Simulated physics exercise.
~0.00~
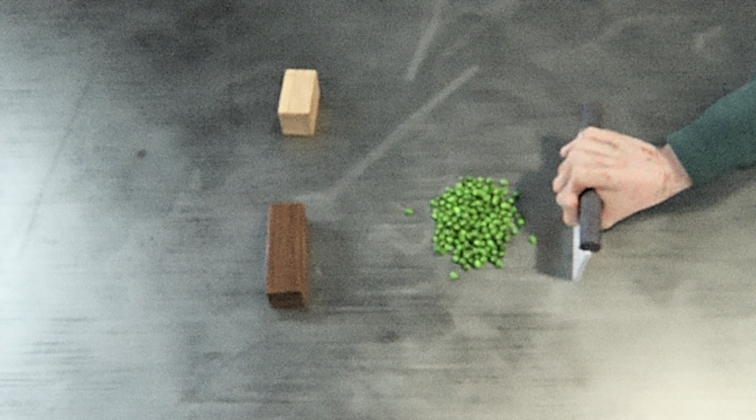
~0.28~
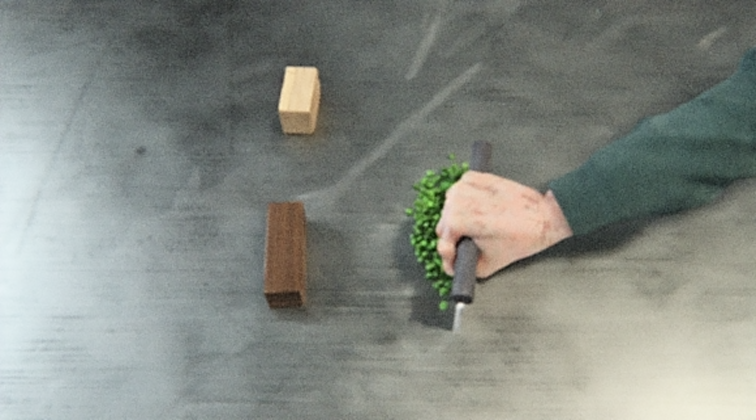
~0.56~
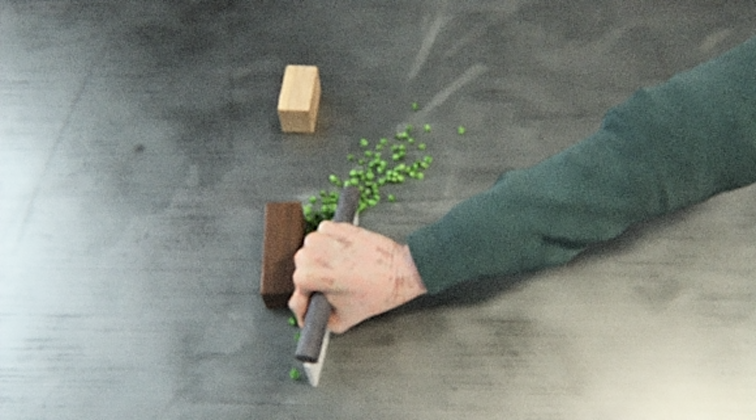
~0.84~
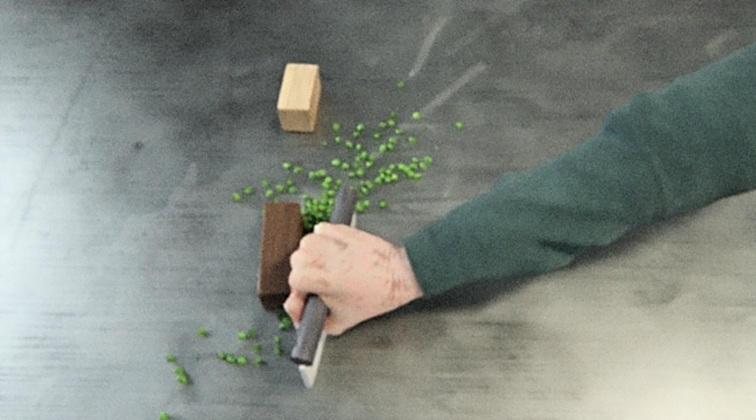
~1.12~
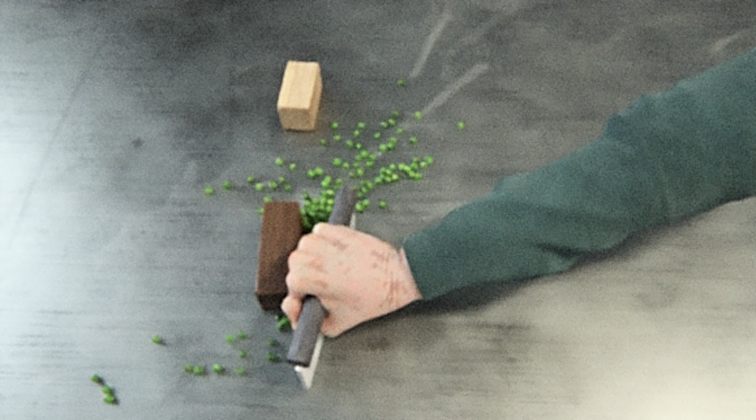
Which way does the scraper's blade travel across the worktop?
The blade moves to the left, pushing the green peas toward the blocks.
On a dark grey, smudged worktop seen from above, a heap of small green peas lies near the middle, with a pale wooden block and a longer dark brown block standing apart to its left. A hand in a dark green sleeve holds a dark-handled scraper to the right of the heap. The hand sweeps the scraper left, pushing the peas toward the dark block, where the blade stops just short. Some peas roll past the near end of the dark block and a few enter the gap. Most end up spread and held before the blocks.
